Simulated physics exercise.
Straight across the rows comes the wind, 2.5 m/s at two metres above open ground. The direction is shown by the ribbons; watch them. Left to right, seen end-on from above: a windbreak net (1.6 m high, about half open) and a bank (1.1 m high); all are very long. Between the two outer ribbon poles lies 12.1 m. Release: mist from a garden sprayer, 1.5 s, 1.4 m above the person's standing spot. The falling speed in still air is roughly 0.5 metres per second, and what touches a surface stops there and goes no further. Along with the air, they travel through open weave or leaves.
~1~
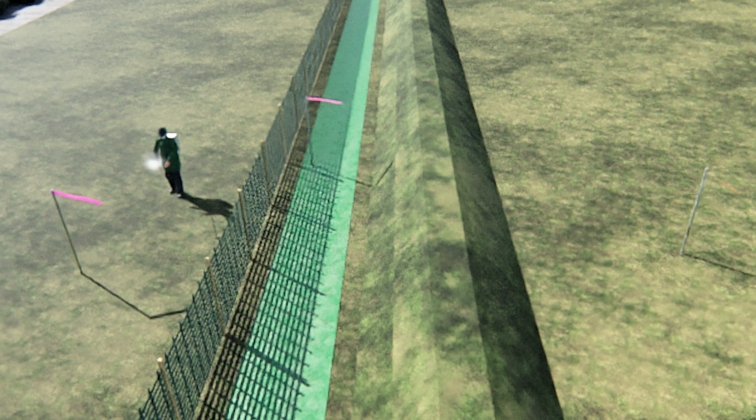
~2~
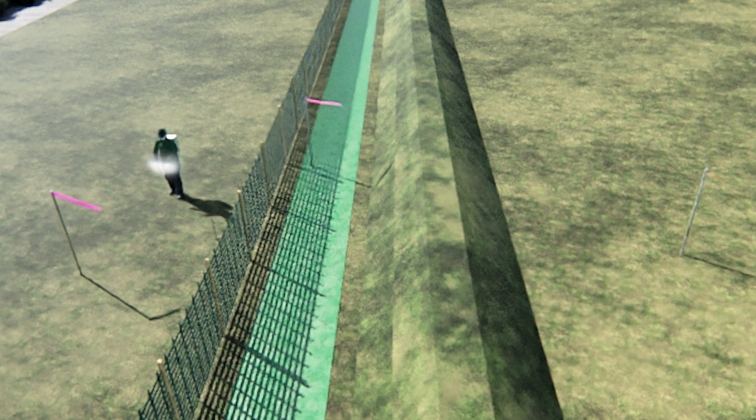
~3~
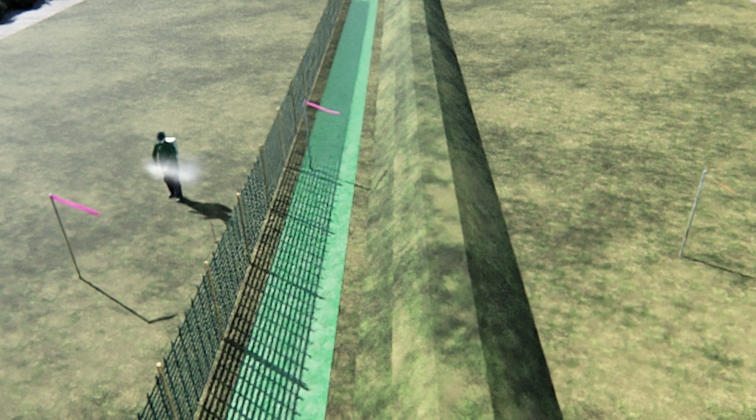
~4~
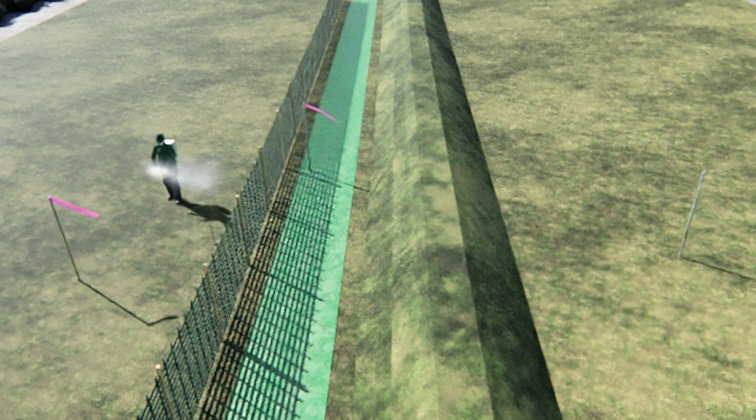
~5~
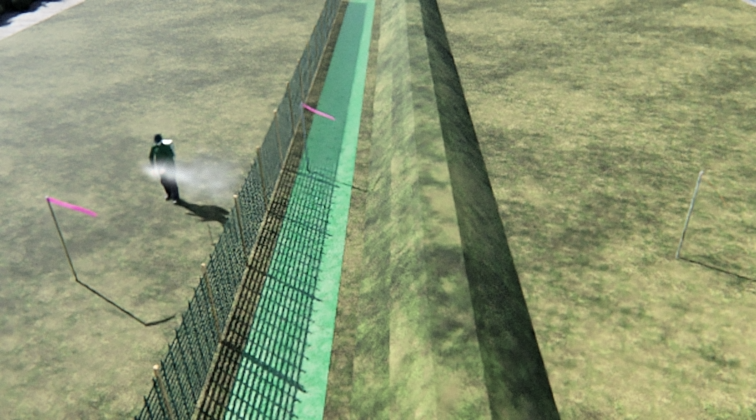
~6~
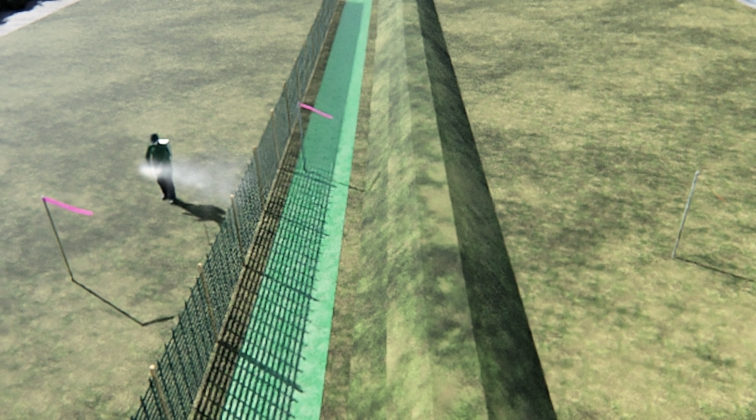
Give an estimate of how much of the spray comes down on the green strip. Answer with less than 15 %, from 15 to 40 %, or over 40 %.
Between 15 and 40 %.
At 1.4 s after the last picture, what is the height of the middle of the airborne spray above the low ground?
About 0.8 m high.
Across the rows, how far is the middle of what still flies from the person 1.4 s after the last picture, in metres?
Roughly 2.5 m.
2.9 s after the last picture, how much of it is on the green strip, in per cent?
Share: Approx. 25 %.
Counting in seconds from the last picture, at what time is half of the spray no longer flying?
3.0 s.
Then, 1.4 s after the last picture, 3 % lies on the green strip; 13 % has touched down or left; the middle of what still flies is 0.8 m above the low ground, near (269, 187).
Then, 2.9 s after the last picture, 24 % lies on the green strip; 48 % has touched down or left; the middle of what still flies is 0.8 m above the low ground, near (338, 186).
Then, 6.9 s after the last picture, 32 % lies on the green strip; 88 % has touched down or left; the middle of what still flies is 1.0 m above the low ground, near (591, 179).
Then, 18.9 s after the last picture, 32 % lies on the green strip; 100 % has touched down or left.
Then, 43.9 s after the last picture, 32 % lies on the green strip; 100 % has touched down or left.
